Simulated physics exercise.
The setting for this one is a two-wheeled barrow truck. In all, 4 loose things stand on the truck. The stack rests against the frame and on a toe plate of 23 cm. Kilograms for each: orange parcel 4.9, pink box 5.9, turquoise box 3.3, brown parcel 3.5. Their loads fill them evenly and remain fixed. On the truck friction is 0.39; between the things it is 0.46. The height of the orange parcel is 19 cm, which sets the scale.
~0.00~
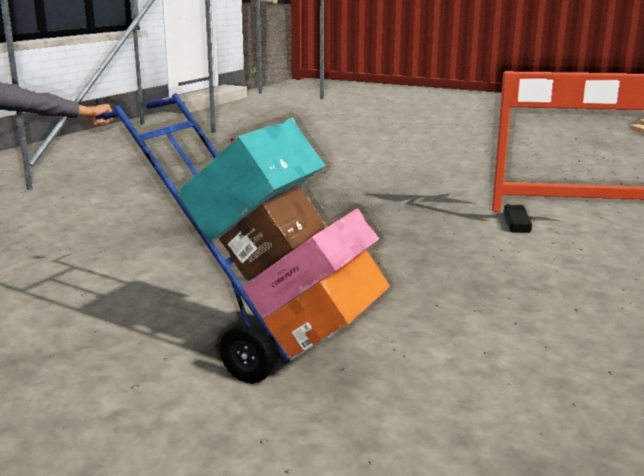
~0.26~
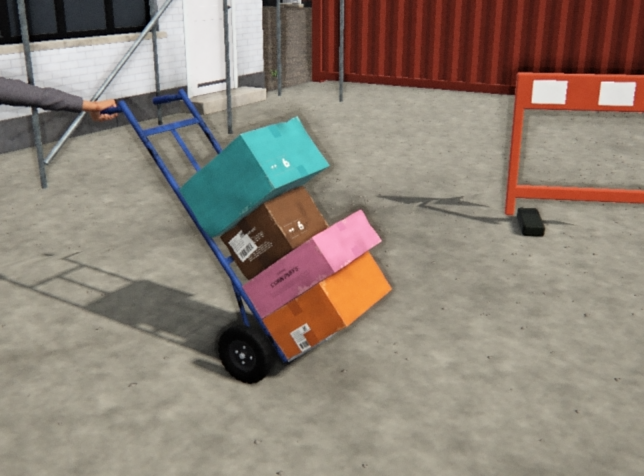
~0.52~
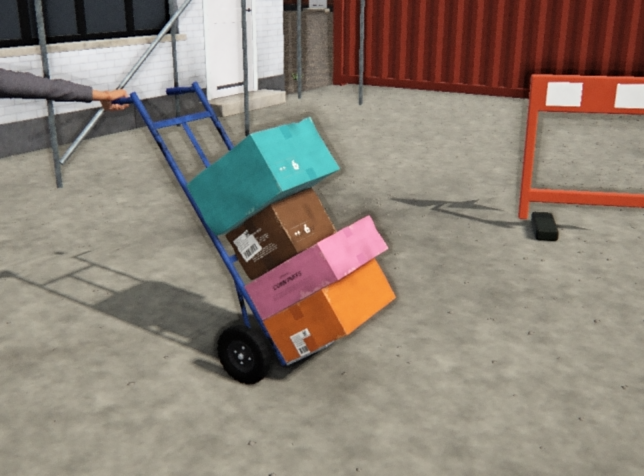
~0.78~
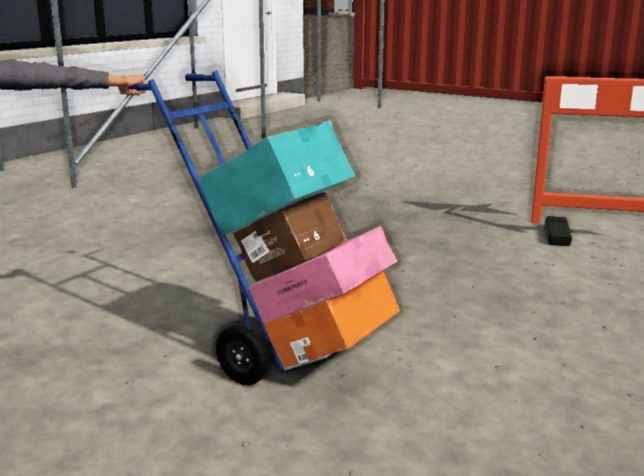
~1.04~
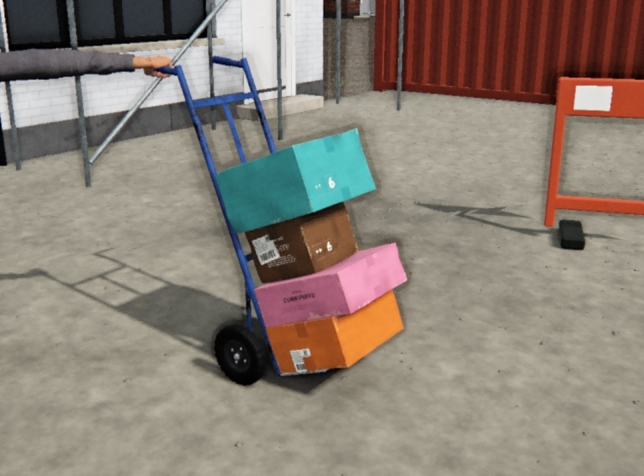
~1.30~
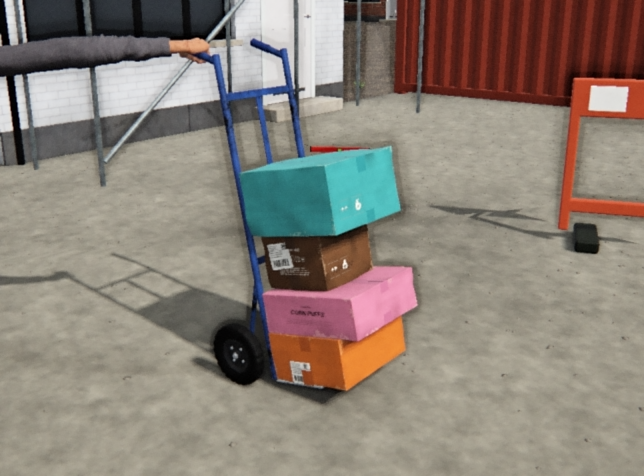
A hand raising a tilted blue hand truck toward upright, its stack of four colourful boxes swinging up with the frame.
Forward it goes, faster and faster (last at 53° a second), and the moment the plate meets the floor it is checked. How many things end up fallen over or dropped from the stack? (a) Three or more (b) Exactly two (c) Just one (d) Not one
Option d: Not one.
After 1.60 s, truck upright; turquoise box moved 2 cm.
After 1.80 s, truck upright; pink box 6° off its base near (355, 321); orange parcel 6° off its base near (341, 356); turquoise box 6° off its base.
After 2.30 s, truck upright; turquoise box moved 2 cm.
In the end (2.7 s), all 4 under 10 cm from the start. In the last view, orange parcel near (339, 357), pink box near (348, 319).
